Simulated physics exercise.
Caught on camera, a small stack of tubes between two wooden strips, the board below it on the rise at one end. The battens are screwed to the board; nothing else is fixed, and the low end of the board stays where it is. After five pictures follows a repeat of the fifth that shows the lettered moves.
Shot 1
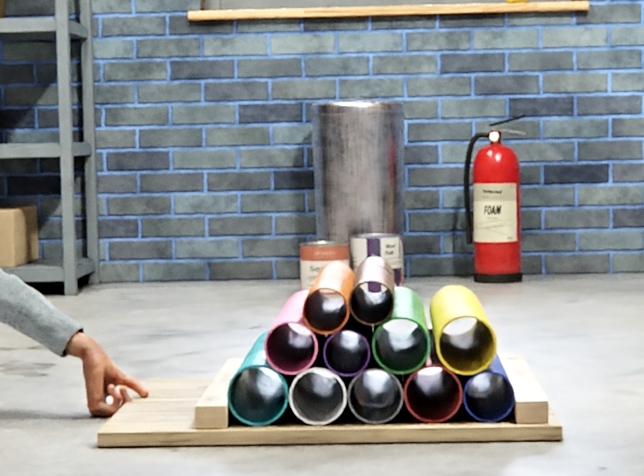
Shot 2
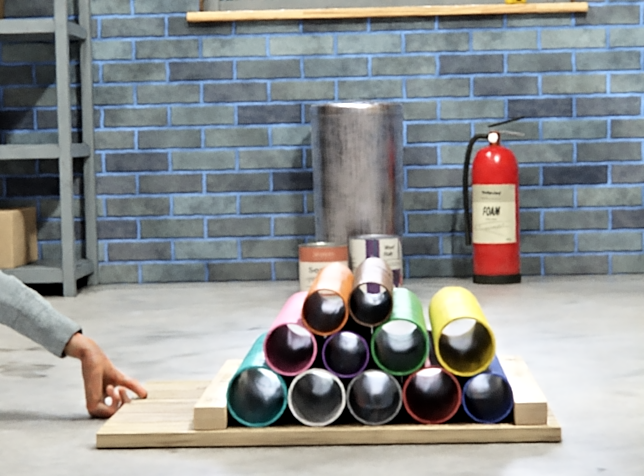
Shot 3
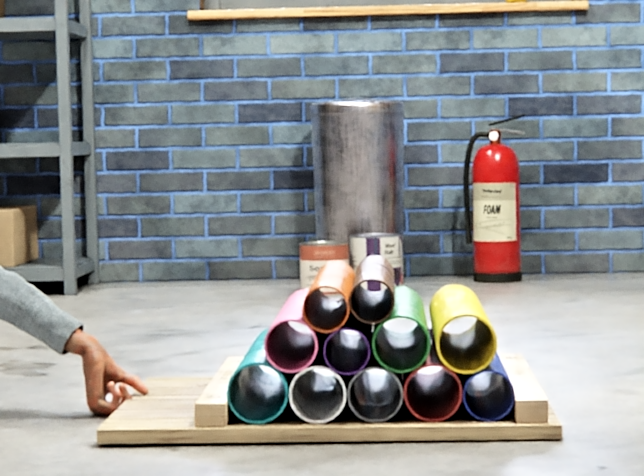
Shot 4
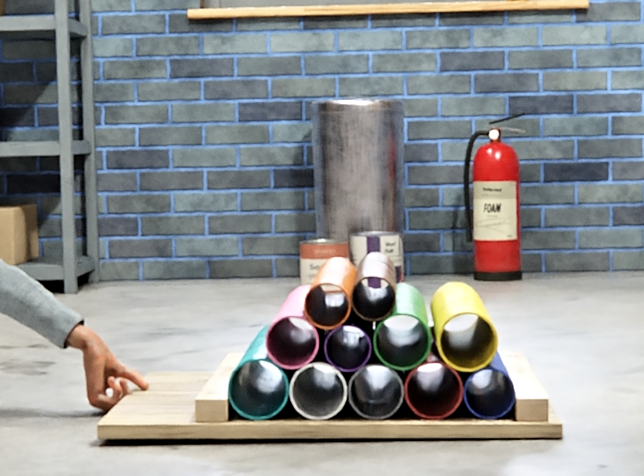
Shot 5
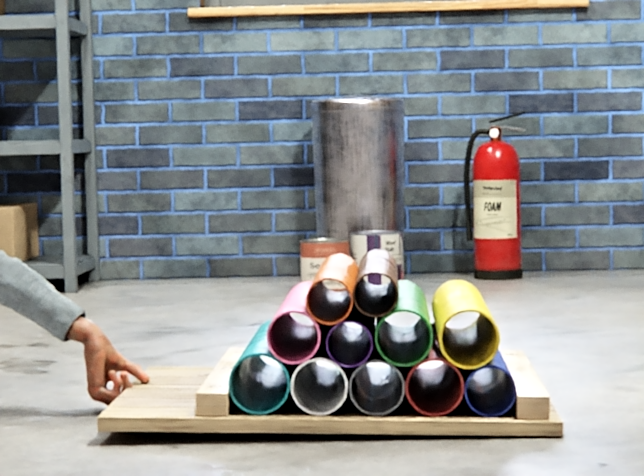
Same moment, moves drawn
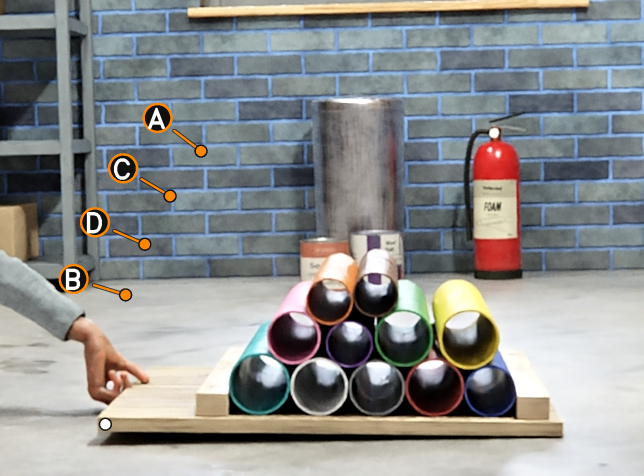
A hand in a grey sleeve holds the left end of a pale wooden board on a concrete floor, seen from the front in a room with a blue-grey brick wall. Colourful tubes, including turquoise, white, red, green and yellow, are stacked between two wooden strips, with a metal cylinder, cans and a red extinguisher behind. The fingers raise the board's left end very slightly, the tubes keeping their arrangement.
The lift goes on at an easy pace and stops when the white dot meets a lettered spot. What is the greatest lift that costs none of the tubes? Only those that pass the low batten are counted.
Mark B is as high as it can go.
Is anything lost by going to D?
At D: Yes.
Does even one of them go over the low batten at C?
Yes, at C.
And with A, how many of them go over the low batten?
The count is six.
On the marked copy, A at (201, 151); B at (126, 295); C at (170, 196); D at (145, 244); the white dot at (105, 424).
With B. Early on, board at 13°.
Further on, board at 18°.
At the end, board at 18°, none over the low batten.
As for the rest, A six over the low batten; C six over the low batten; D one over the low batten (yellow).
